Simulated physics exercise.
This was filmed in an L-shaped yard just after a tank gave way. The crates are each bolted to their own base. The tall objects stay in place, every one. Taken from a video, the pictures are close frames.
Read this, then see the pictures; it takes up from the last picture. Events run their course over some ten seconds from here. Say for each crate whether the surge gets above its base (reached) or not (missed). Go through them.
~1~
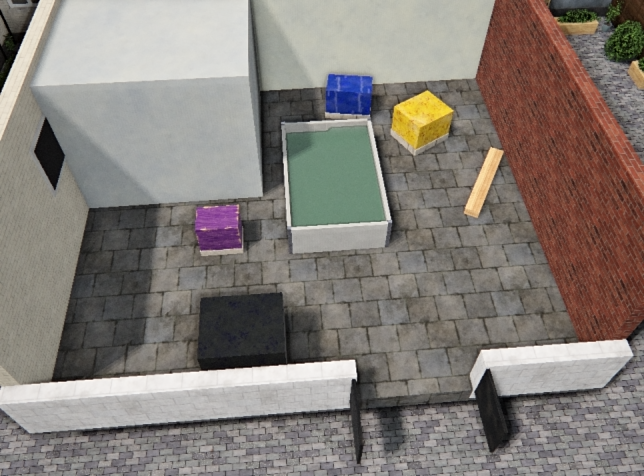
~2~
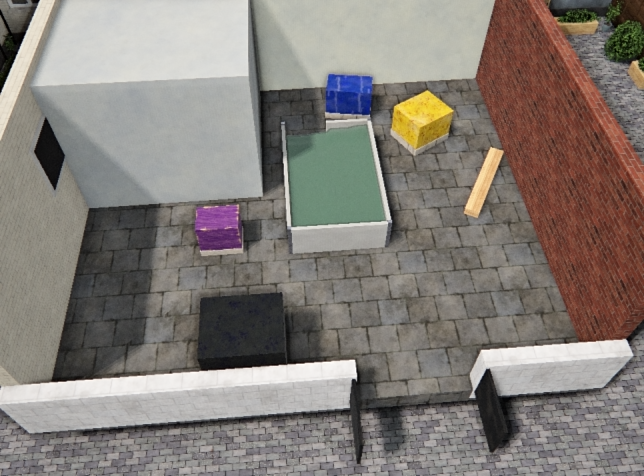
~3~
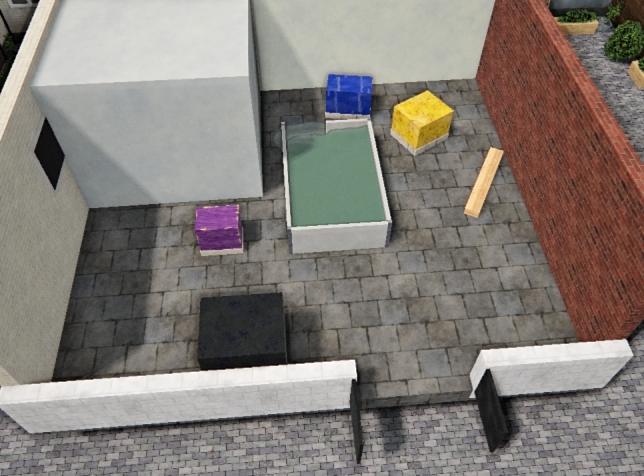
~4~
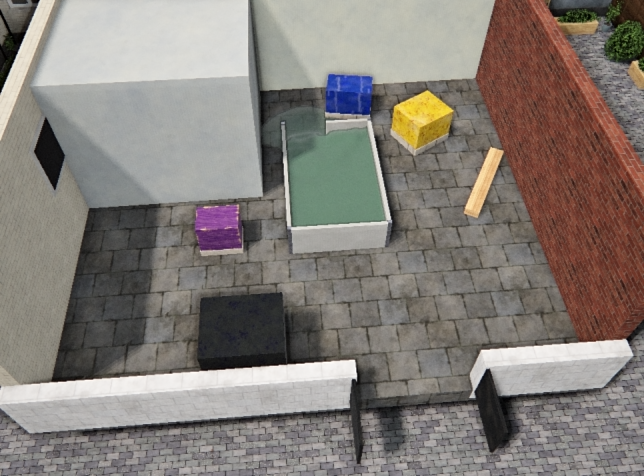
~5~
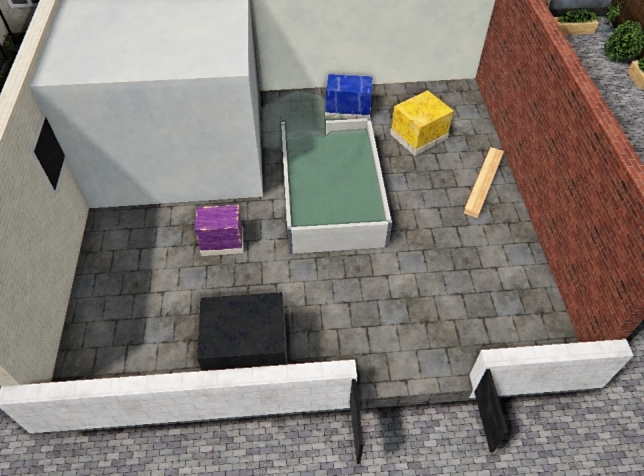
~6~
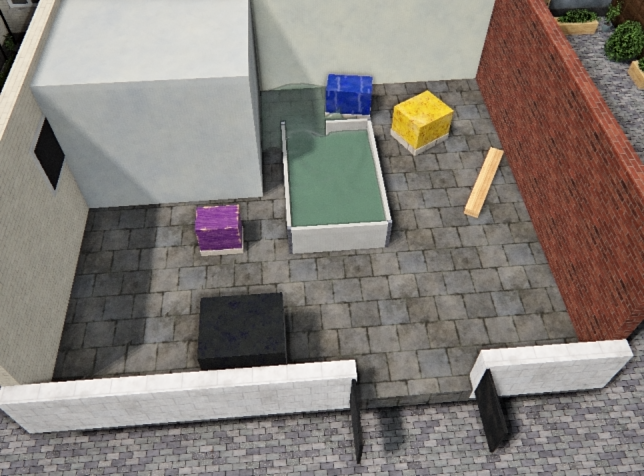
In the end the blue crate will be reached by the flood. The purple crate will be out of the flood. The yellow crate will be out of the flood.
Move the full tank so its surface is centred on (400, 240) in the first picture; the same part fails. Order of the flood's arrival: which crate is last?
Crate marked purple.
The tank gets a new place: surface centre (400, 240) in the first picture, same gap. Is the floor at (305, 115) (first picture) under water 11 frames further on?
That point would end up soaked.
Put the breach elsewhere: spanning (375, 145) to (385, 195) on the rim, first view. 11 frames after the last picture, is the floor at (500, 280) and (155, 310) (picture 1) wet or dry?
Going point by point, the first is waterlogged and the second is high and dry.
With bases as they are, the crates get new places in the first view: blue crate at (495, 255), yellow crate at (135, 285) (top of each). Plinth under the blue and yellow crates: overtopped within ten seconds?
My reading: Blue is safe; yellow stays dry.
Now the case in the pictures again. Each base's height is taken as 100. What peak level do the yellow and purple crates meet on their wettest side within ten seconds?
I'd say 70 per cent for the first one and 40 per cent for the second.
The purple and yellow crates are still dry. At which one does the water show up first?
That's the yellow crate.
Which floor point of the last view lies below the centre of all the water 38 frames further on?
I'd say near (348, 162).
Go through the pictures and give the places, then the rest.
In the first picture, the water tank at (332, 173) is whole and still.
In the second picture, the front is at a hidden place, out from the gap on the water tank's far side.
In the third picture, water pours out on the water tank's far side and has run to a hidden place.
In the fourth picture, water pours out on the water tank's far side and has run to (312, 109).
In the fifth picture, the front is at (296, 93), out from the gap on the water tank's far side.
In the sixth picture, the front is at (268, 91), out from the gap on the water tank's far side.
A moment on, water covers 10 % of the floor; the blue crate water round its plinth, the purple crate not reached, the yellow crate water round its plinth.
Next, water covers 15 % of the floor; the blue crate water round its plinth, the purple crate not reached, the yellow crate water round its plinth.
Then, water covers 25 % of the floor; the blue crate water round its plinth, the purple crate not reached, the yellow crate water round its plinth.
Later, water covers 45 % of the floor; the blue crate water round its plinth, the purple crate water round its plinth, the yellow crate water round its plinth.
In the end, water covers 75 % of the floor; the blue crate was topped, the purple crate stayed above the water, the yellow crate stayed above the water.
